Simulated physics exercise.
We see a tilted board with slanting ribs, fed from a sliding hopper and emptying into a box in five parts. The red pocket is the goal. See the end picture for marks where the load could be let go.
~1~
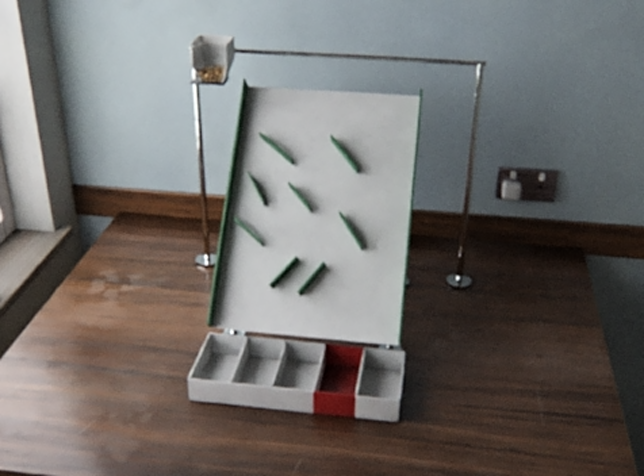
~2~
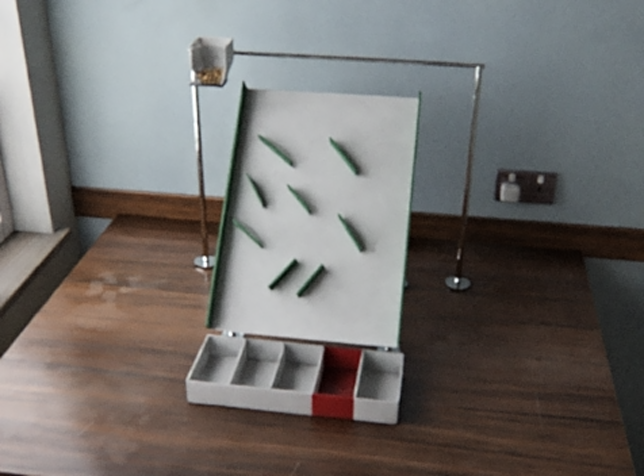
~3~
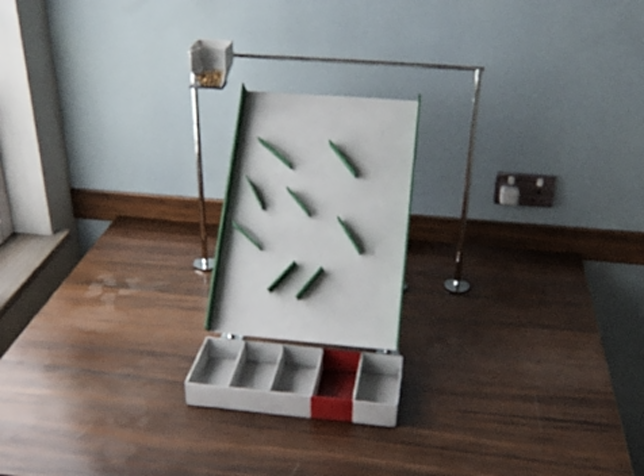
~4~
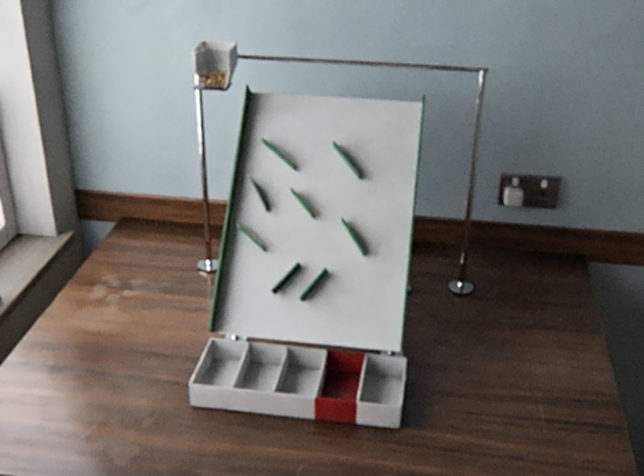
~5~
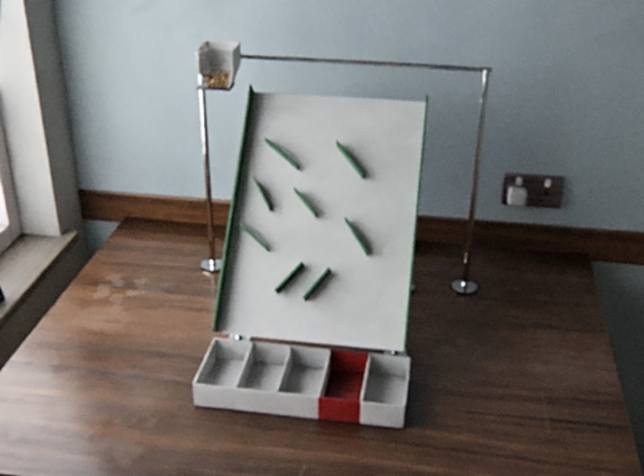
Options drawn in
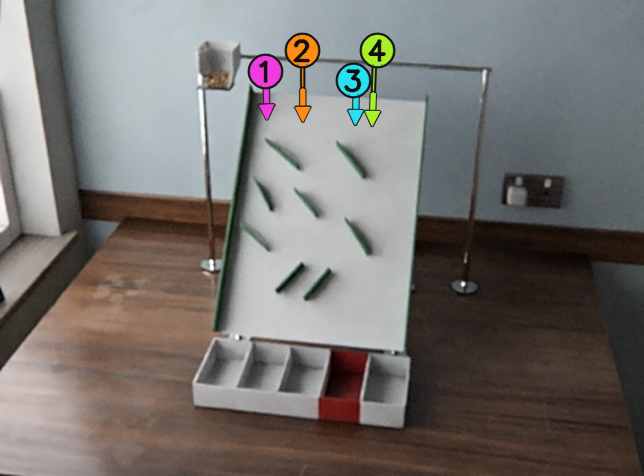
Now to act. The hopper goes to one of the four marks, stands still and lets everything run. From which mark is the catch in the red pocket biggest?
Mark 2.
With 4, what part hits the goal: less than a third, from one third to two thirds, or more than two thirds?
Mark 4 gives less than a third.
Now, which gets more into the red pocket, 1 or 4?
1.
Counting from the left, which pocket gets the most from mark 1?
The first.
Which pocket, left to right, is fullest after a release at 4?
The fifth.
On the marked copy, mark 1 meets the board at (266, 114); mark 2 meets the board at (302, 116); mark 3 meets the board at (355, 119); mark 4 meets the board at (372, 120).
With 1, about a quarter in the red pocket, most in other pockets, a stray few held on the board.
With 2, about two thirds in the red pocket, about a quarter in other pockets, a small part outside the box.
With 3, a small part in the red pocket, most in other pockets, a stray few outside the box.
With 4, a stray few in the red pocket, nearly all in other pockets, a stray few outside the box.
